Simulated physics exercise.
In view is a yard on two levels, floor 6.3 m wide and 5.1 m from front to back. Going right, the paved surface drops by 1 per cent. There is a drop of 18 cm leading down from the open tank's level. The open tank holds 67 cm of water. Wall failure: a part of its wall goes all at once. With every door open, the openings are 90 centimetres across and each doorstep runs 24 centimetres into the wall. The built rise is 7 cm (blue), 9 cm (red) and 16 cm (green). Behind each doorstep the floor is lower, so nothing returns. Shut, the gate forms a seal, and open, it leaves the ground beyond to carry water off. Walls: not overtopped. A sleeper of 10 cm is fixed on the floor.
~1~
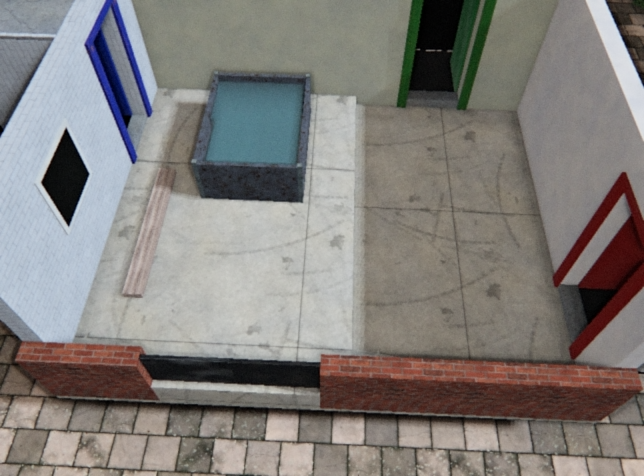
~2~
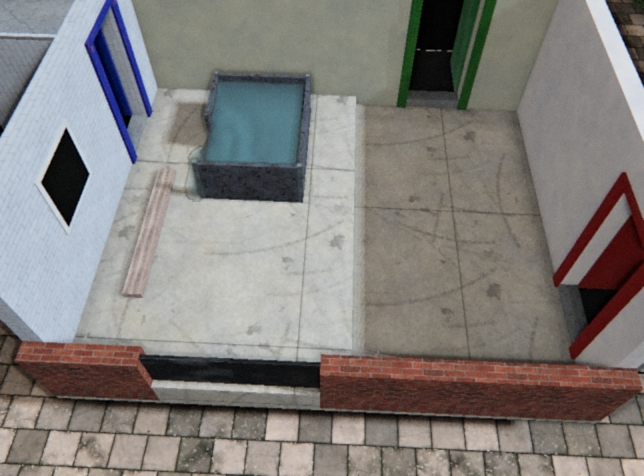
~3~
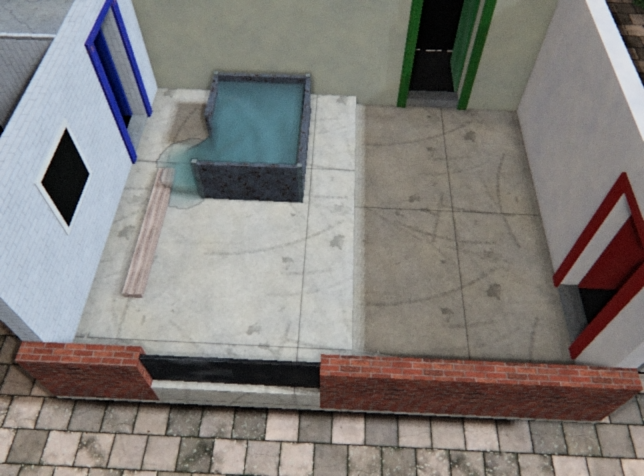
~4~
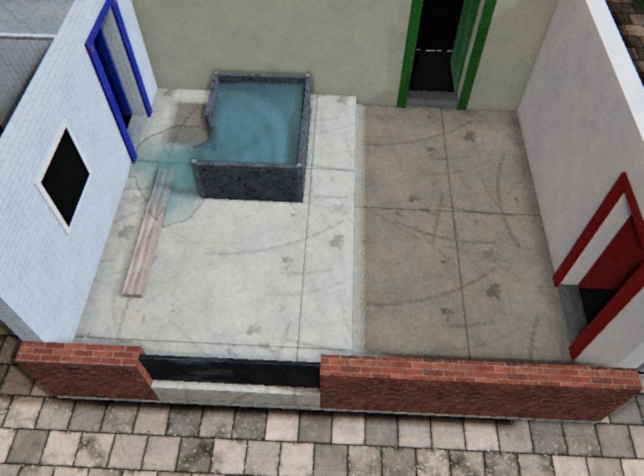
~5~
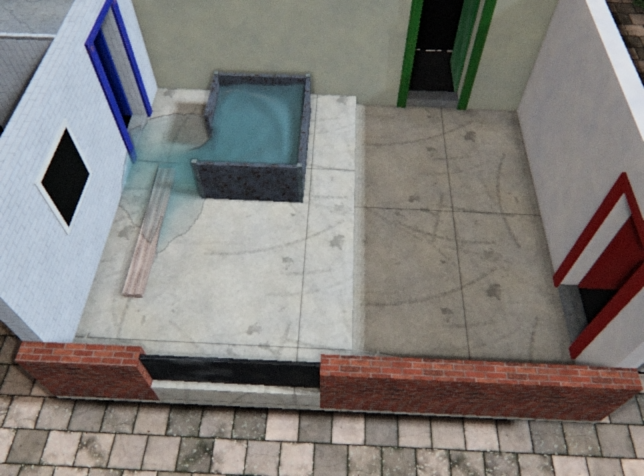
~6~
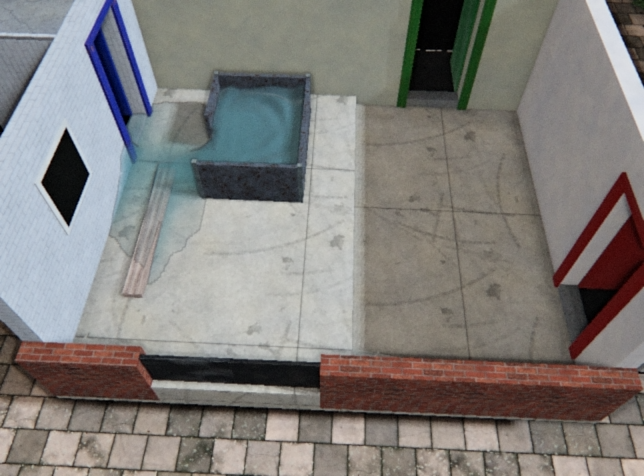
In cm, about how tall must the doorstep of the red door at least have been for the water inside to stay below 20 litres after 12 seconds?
It would have had to be close to 7.5 cm tall.
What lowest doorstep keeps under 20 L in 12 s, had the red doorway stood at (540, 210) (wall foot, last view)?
It needs about 6.0 cm.
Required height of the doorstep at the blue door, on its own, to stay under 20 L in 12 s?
For blue: Close to 27 cm.
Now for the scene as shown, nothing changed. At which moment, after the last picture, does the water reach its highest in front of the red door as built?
That happens close to 4.5 s on the clock.
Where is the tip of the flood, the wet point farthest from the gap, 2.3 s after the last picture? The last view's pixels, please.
At about (363, 383).
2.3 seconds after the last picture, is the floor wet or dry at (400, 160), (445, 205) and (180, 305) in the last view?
Those three come out bone-dry, bone-dry and soaked, in that order.
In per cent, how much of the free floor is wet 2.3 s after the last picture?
Some 35 per cent is wet.
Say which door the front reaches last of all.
That's the red door, which comes last.
Then, 0.7 s after the last picture water covers 20 % of the floor, deepest (38 cm) near (144, 166); it has not reached the red door.
Then, 2.3 s after the last picture water covers 35 % of the floor, deepest (27 cm) near (72, 349); it has not reached the red door.
Then, 11.3 s after the last picture water covers 85 % of the floor, deepest (10 cm) near (374, 107); 7 cm at the red door, 7 litres in over its 9 cm doorstep.
At the red door as built, the water peaked near 12 cm, 4.5 s after the last picture.
With a doorstep of 6.5 cm, 36 litres would have come in within the 12 s; with 8.5 cm, 11 litres. So under 20 litres takes about 7.5 cm.
